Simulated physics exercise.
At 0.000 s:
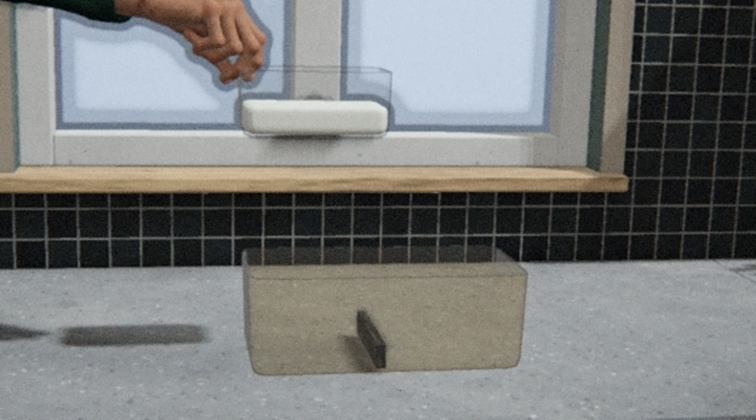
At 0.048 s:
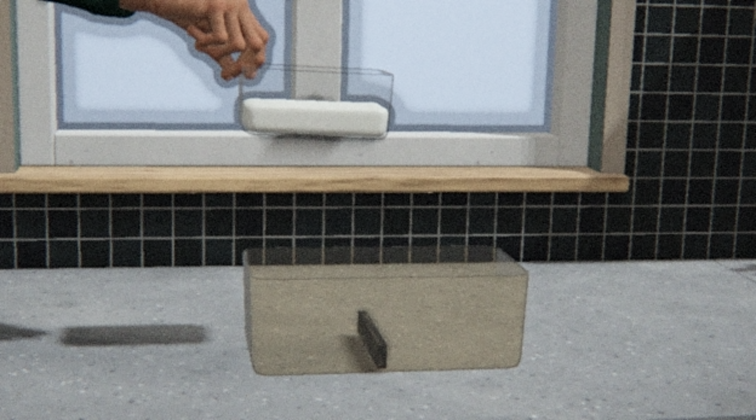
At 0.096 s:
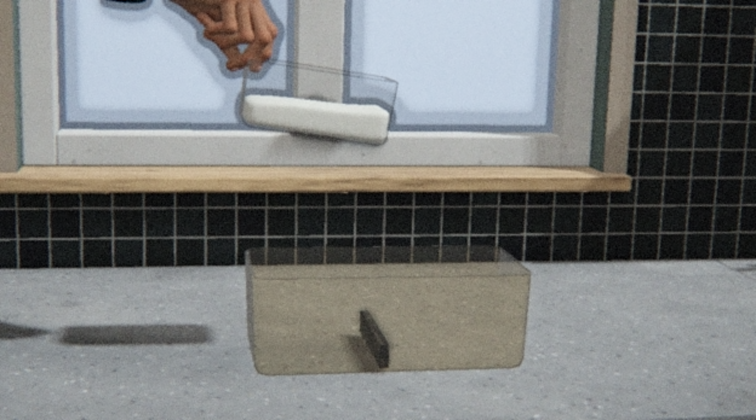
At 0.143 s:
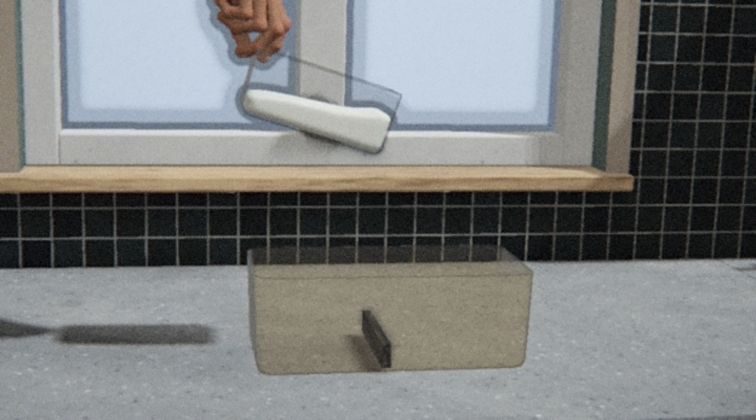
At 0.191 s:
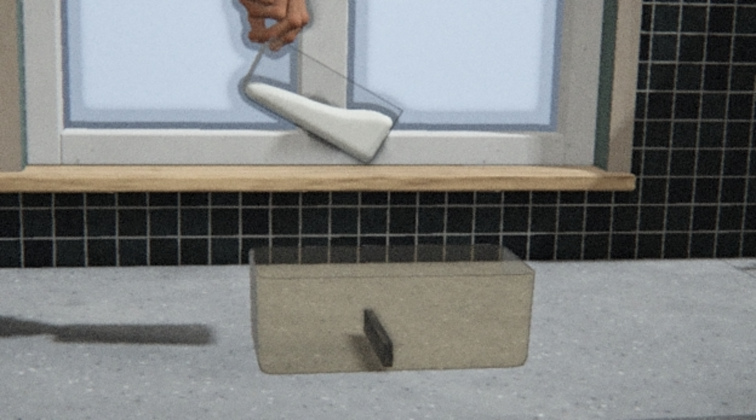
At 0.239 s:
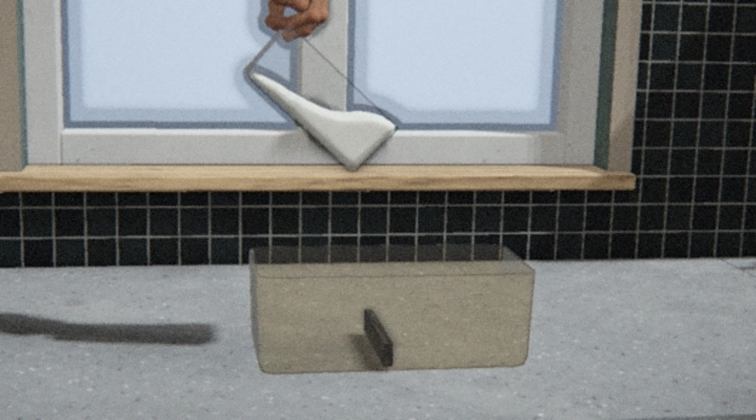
A hand tilts a clear box of white liquid steadily rightward above an empty oblong basin.
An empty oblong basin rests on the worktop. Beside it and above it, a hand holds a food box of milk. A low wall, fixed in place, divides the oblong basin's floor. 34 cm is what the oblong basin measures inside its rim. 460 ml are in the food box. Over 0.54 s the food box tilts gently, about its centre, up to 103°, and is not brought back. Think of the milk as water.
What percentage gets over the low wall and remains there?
81 %.
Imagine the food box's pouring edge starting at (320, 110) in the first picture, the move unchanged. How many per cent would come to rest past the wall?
It would then come to around 20 percent.
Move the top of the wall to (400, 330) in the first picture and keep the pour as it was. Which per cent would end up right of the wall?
Estimate: Close to 60 per cent.
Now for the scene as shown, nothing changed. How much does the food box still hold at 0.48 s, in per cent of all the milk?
Some 12 % of it is still there.
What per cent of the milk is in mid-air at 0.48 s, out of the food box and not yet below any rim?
Share: Roughly 68 per cent.
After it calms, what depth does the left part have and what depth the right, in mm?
The left side settles near 4 mm and the right side near 14 mm.
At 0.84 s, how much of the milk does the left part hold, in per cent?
About 14 percent.
After 0.48 s the tilt is 100° and 12 per cent is still to pour, 0 is left of the wall and 20 right of it.
After 0.66 s the tilt is 103° and 4 per cent is still to pour, 10 is left of the wall and 80 right of it.
After 0.84 s the tilt is 103° and 0 per cent is still to pour, 14 is left of the wall and 80 right of it.
After 1.04 s the tilt is 103° and 0 per cent is still to pour, 16 is left of the wall and 81 right of it.
In the end 16 per cent lies left of the wall, 81 right of it and 3 outside.
